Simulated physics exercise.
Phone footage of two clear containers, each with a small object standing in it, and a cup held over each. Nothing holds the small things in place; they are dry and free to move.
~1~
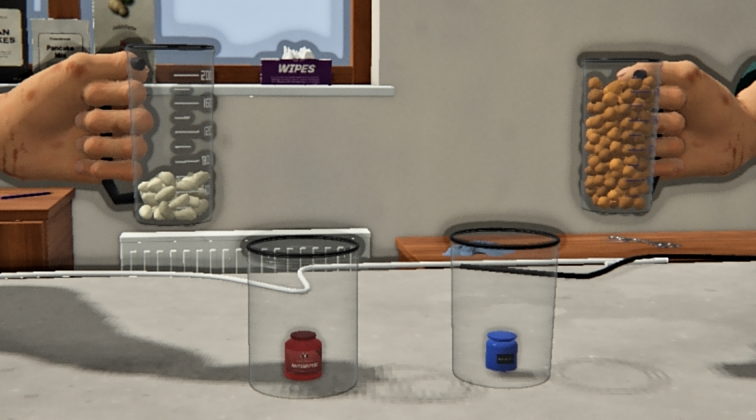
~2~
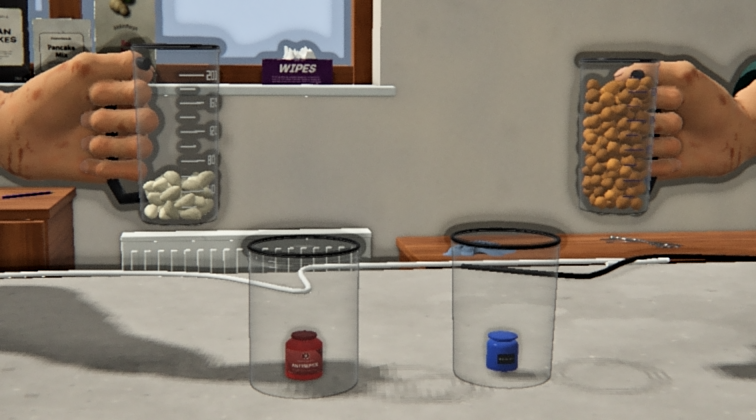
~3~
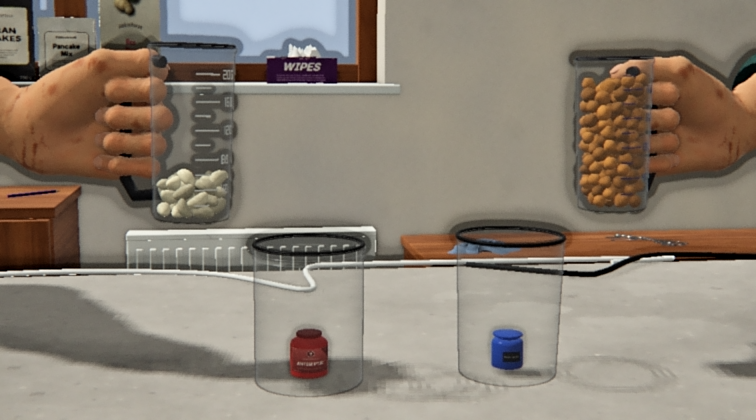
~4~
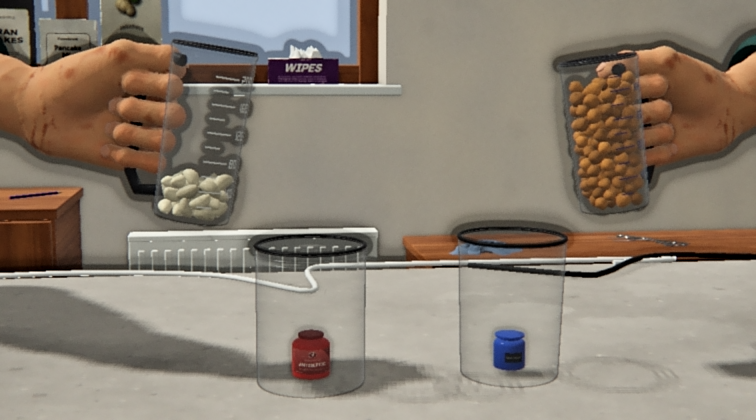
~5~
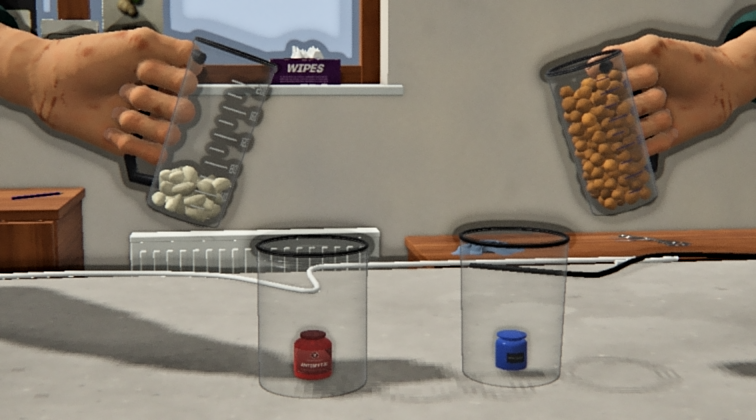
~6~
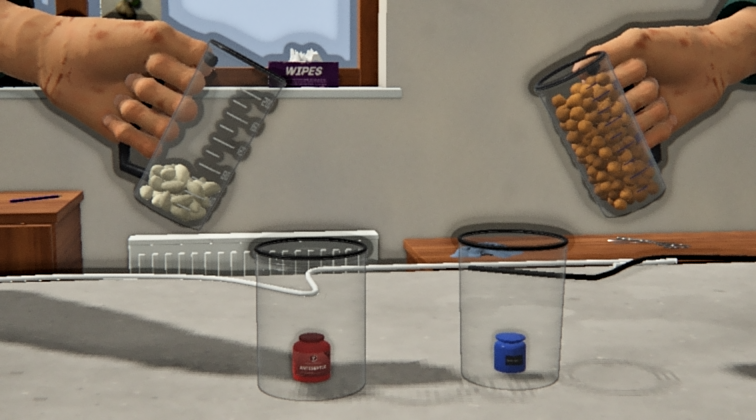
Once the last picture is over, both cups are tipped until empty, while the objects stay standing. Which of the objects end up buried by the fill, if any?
Left: Not buried; right: Buried.
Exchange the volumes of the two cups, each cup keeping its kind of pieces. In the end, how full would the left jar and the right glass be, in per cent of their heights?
Some 50 for the left one, some 20 for the right one.
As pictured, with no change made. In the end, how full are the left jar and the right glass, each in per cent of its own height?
About 20 per cent on the left and 50 on the right.
Then, 0.61 s later than the last frame, left jar empty, all of its cupful still in the cup; right glass empty, all of its cupful still in the cup.
Then, 1.15 s later than the last frame, left jar empty, all of its cupful still in the cup; right glass nearly empty, nearly all of its cupful still in the cup.
Then, 1.61 s later than the last frame, left jar nearly empty, none of its cupful still in the cup; right glass half full, none of its cupful still in the cup.
When it is over, left jar a quarter full (surface near (312, 350)), nothing beside it; right glass half full (surface near (511, 305)), nothing beside it; the left thing is still showing; the right thing is covered.
